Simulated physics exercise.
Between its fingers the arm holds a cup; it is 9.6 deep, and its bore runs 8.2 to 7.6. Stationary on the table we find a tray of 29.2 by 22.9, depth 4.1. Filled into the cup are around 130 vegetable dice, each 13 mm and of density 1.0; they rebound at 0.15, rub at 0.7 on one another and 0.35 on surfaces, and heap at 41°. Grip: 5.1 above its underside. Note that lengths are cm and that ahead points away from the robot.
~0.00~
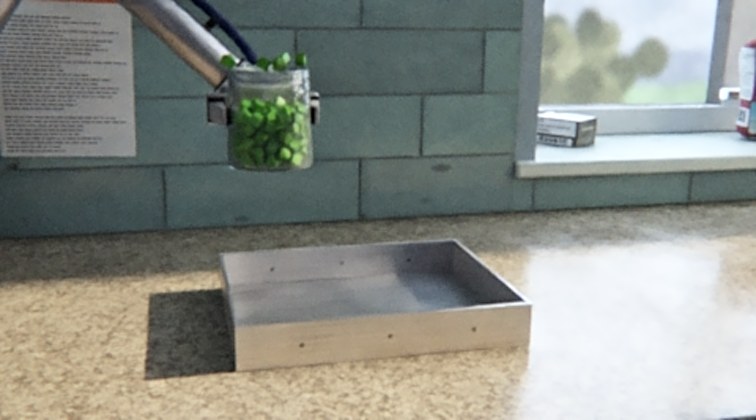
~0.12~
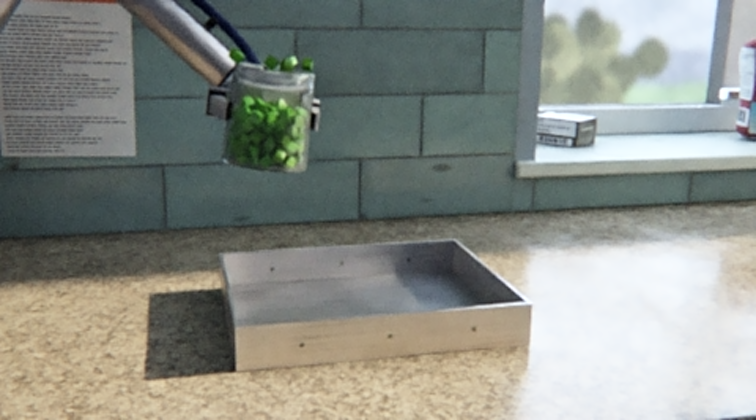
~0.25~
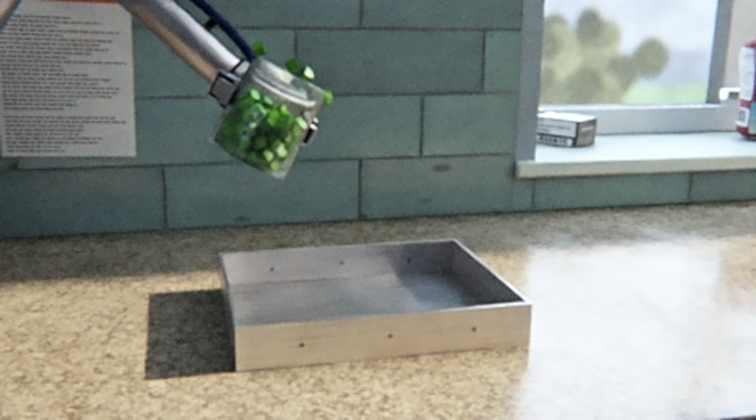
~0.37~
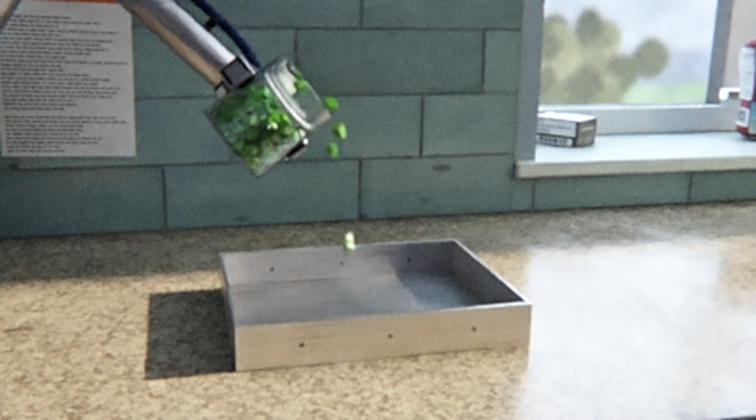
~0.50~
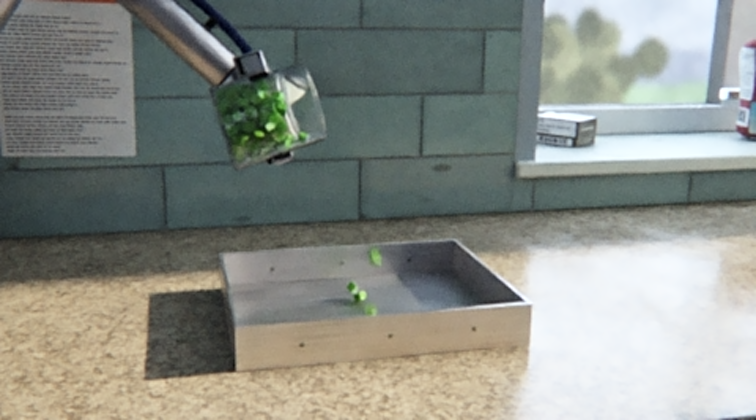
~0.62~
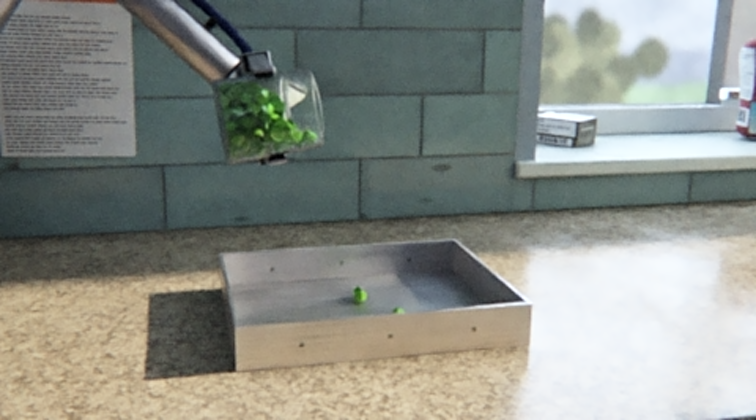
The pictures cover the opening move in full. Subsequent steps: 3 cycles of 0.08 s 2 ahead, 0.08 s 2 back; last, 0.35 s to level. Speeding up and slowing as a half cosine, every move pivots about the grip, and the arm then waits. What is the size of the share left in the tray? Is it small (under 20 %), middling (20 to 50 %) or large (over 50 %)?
Middling.
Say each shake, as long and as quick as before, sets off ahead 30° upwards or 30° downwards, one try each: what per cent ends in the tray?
Near 35 and 10 percent respectively.
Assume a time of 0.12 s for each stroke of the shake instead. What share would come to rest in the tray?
In that case it would be near 10 percent.
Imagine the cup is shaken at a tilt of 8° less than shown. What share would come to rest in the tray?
Around 10 in a hundred, I'd say.
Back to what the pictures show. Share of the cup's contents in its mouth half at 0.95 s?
Mouth half share: Roughly 55 %.
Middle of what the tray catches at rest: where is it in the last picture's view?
I'd put it at roughly (376, 307).
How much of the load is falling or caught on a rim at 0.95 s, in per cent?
Around 7 percent of the load.
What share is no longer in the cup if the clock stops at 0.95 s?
15 %.
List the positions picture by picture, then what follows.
The first picture shows cup middle at (270, 118), level; upper third of the load around (272, 117), from x 230 to 305, top at y 60; 126 in the cup.
The second picture shows cup middle at (269, 118), tilted 8° forward; upper third of the load around (269, 116), from x 235 to 310, top at y 55.
The third picture shows cup middle at (268, 118), tilted 28° forward; upper third of the load around (259, 115), from x 225 to 325, top at y 50; 125 in the cup, 1 in flight or on a rim.
The fourth picture shows cup middle at (267, 117), tilted 54° forward; upper third of the load around (251, 108), from x 220 to 350, top at y 80; 122 in the cup, 1 in the tray, 3 in flight or on a rim.
The fifth picture shows cup middle at (267, 116), tilted 74° forward; upper third of the load around (246, 102), from x 220 to 375, top at y 85; 122 in the cup, 4 in the tray.
The sixth picture shows cup middle at (267, 116), tilted 82° forward; upper third of the load around (245, 100), from x 225 to 400, top at y 85; 122 in the cup, 4 in the tray.
By 0.95 s, tilted 82° forward, highest piece 24 above the table; 109 in the cup, 8 in the tray, 9 in flight or on a rim.
By 1.28 s, tilted 38° forward, highest piece 25 above the table; 91 in the cup, 35 in the tray.
By 1.65 s, level, highest piece 24 above the table; 91 in the cup, 35 in the tray.
By 2.70 s, level, highest piece 24 above the table; 91 in the cup, 35 in the tray.
Final count, 91 in the cup, 35 in the tray. That is 28 % in the tray.
